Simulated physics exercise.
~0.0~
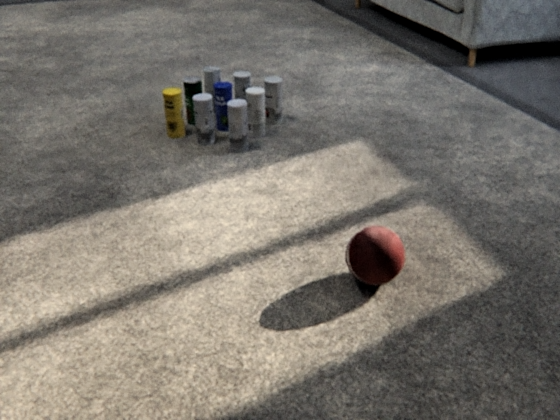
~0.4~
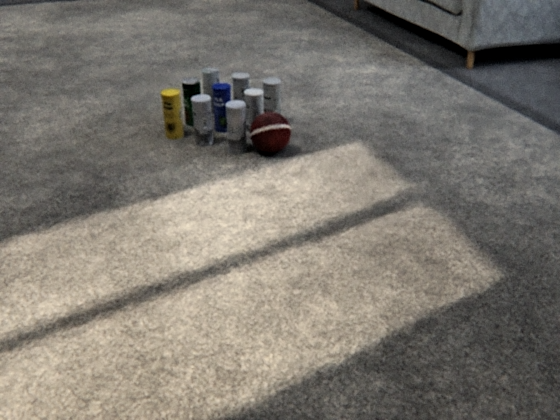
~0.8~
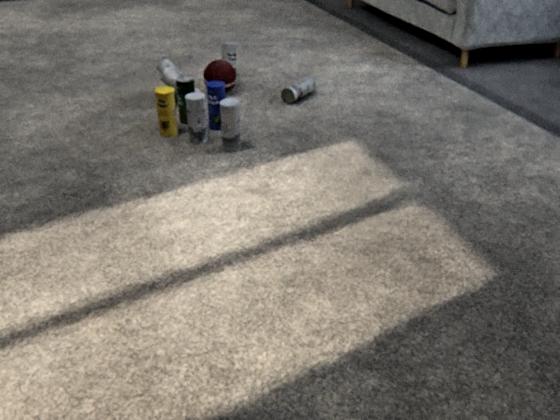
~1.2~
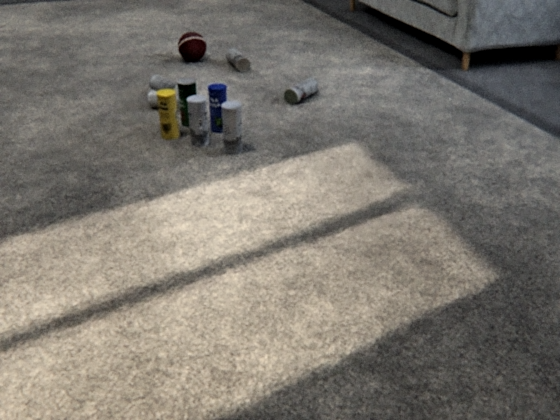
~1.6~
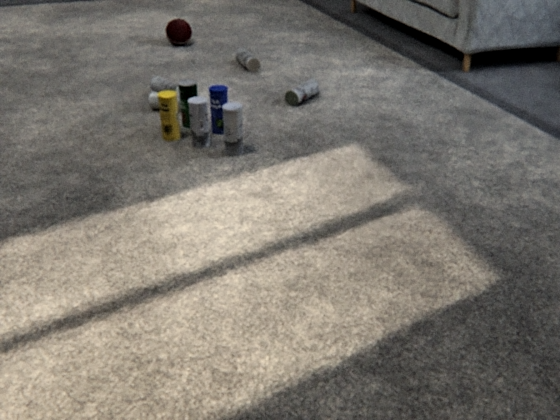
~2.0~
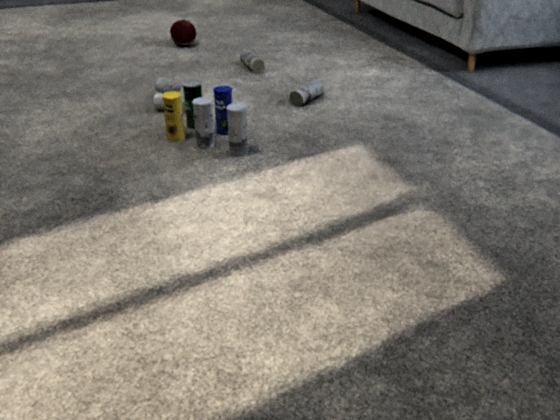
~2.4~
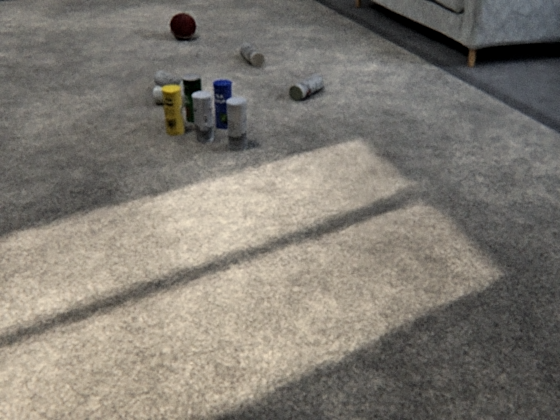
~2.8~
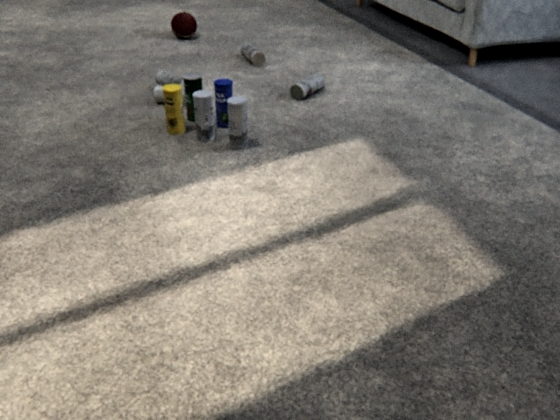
Red ball rolling across a sunlit grey carpet into grouped canisters, toppling several and stopping beyond them while yellow one stays upright.
